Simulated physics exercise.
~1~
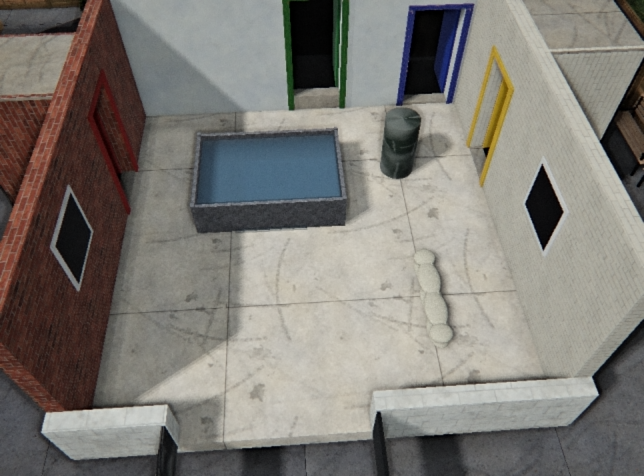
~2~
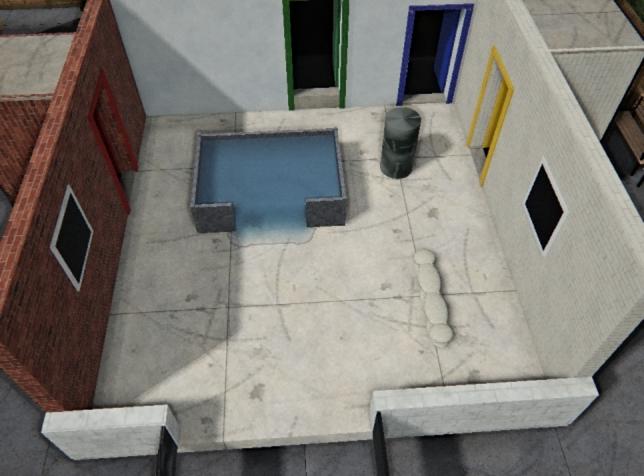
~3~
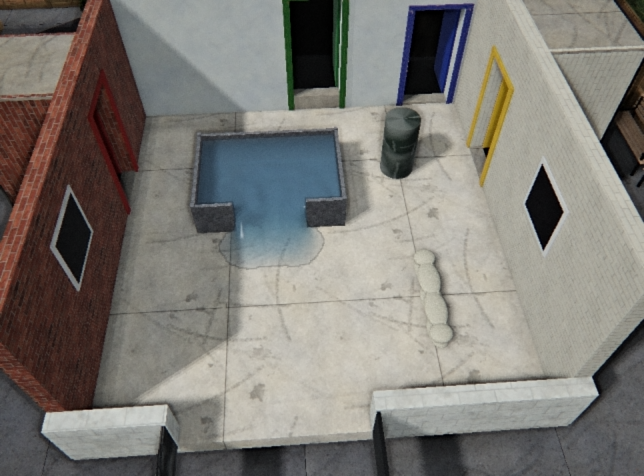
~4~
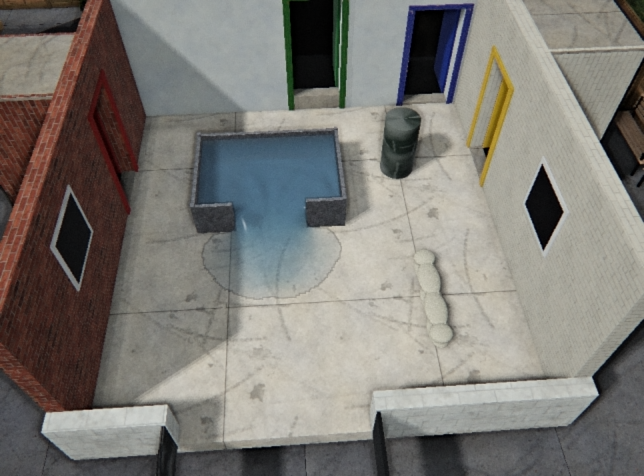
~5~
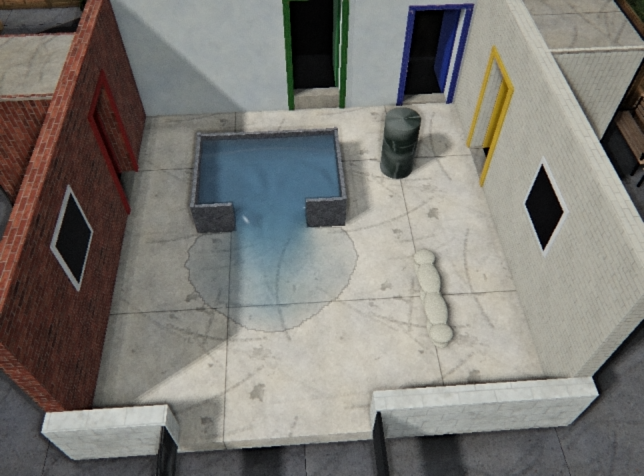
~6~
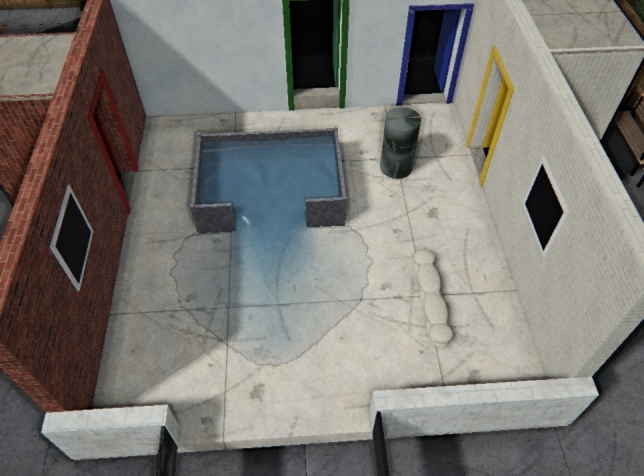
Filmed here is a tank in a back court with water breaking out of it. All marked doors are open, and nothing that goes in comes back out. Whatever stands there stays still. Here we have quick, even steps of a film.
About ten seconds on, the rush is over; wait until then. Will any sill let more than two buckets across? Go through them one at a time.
The blue door does not; the red door does not; the green door does not; the yellow door does not.
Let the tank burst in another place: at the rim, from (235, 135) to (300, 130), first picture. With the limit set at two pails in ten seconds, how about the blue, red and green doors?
Result - blue door: Beyond the limit; red door: Beyond the limit; green door: Within bounds.
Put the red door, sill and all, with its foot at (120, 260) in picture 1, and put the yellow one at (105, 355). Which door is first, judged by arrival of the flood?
I reckon it is the yellow one.
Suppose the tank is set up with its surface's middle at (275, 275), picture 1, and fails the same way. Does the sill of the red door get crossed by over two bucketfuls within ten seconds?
My take is that the red door doesn't reach it.
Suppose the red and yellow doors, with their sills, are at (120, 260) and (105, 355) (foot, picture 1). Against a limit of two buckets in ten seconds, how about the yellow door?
Checking it, I find the yellow door overflows.
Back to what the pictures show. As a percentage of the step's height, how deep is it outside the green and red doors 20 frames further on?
About 0 and 0 per cent.
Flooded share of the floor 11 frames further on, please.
Estimate: Some 40 in a hundred.
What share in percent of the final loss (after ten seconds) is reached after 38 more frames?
I'd estimate some 75 per cent.
A moment on, water covers 30 % of the floor; the blue door not reached, the red door not reached, the green door not reached, the yellow door not reached.
Next, water covers 40 % of the floor; the blue door not reached, the red door not reached, the green door not reached, the yellow door not reached.
Then, water covers 40 % of the floor; the blue door not reached, the red door not reached, the green door not reached, the yellow door not reached.
Later, water covers 60 % of the floor; the blue door not reached, the red door wet at the sill, nothing in, the green door not reached, the yellow door wet at the sill, nothing in.
In the end, water covers 80 % of the floor; the blue door wet at the sill, nothing in, the red door wet at the sill, nothing in, the green door not reached, the yellow door wet at the sill, nothing in.
